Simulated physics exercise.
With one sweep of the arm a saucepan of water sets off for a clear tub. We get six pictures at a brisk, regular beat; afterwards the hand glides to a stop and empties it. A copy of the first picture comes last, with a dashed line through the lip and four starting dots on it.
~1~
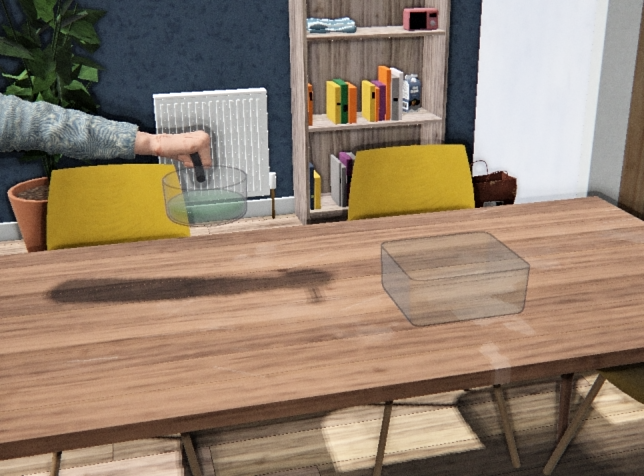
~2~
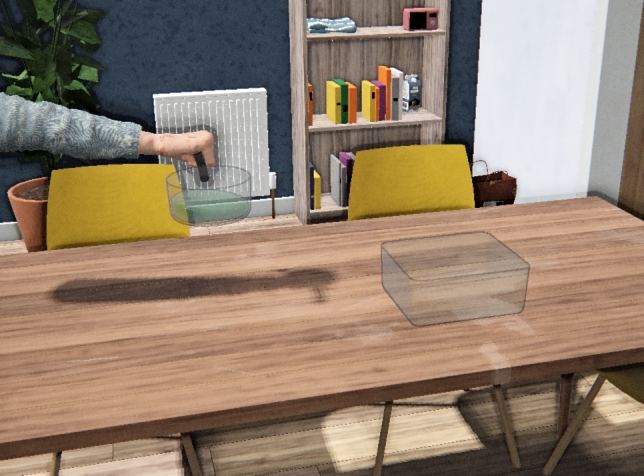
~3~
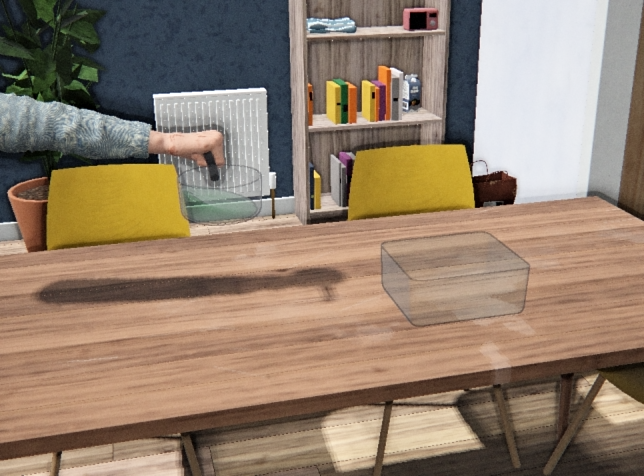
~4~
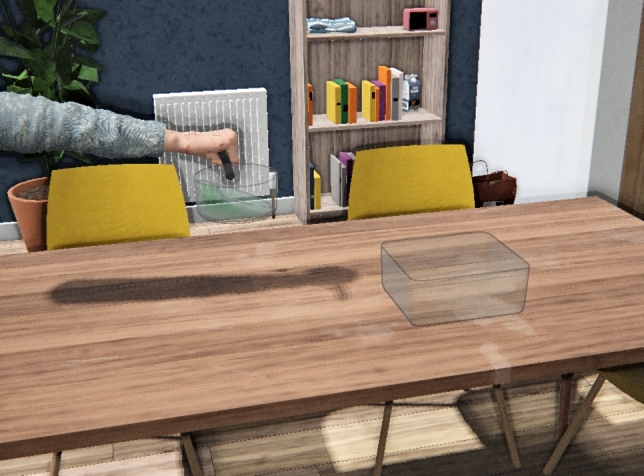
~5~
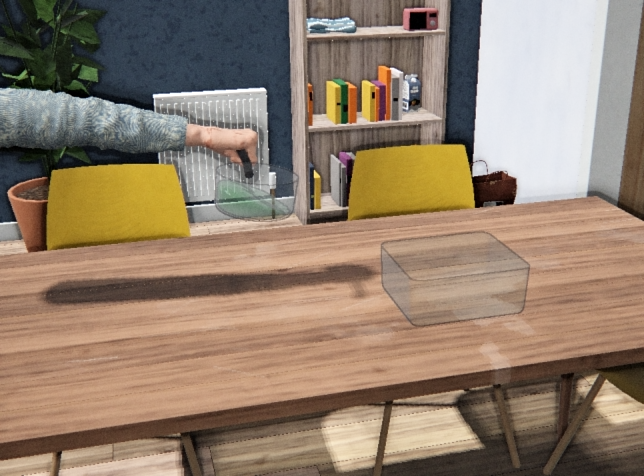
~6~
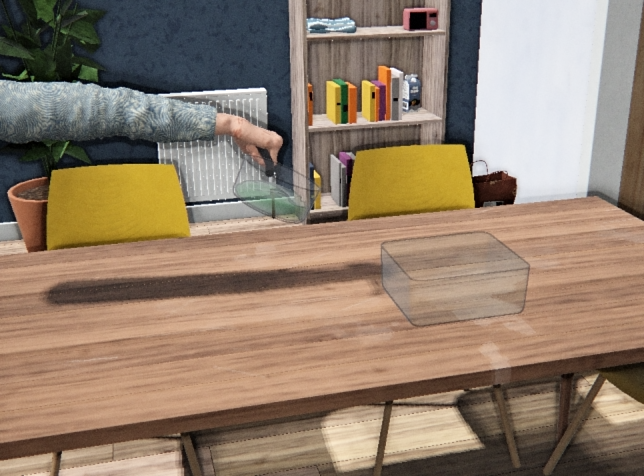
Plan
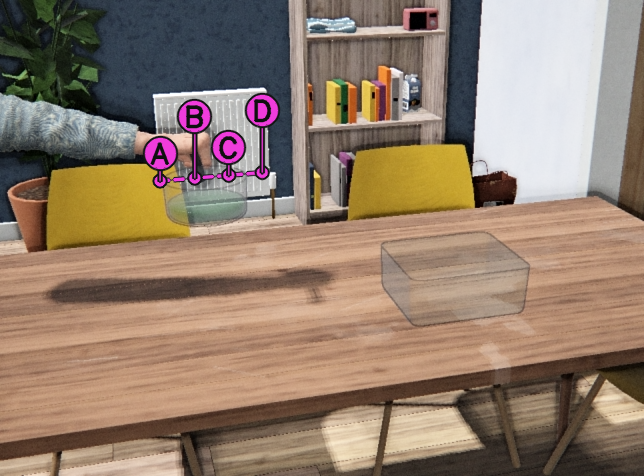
Above a wooden table, an arm carries a clear pan of water rightward, gradually tilting it.
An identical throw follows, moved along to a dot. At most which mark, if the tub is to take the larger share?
I would pick spot D.
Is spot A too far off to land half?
Yes.
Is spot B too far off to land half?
Yes, it does.
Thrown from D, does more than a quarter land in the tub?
Yes, it does.
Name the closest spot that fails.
That is spot C.
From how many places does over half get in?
One of the four.
On the marked copy, A at (160, 181); B at (194, 178); C at (228, 175); D at (262, 172).
With A, about 0 % lands in the tub, 100 % falls short.
With B, about 6 % lands in the tub, 93 % falls short.
With C, about 30 % lands in the tub, 65 % falls short and 5 % goes beside or beyond.
With D, about 67 % lands in the tub, 23 % falls short and 10 % goes beside or beyond.
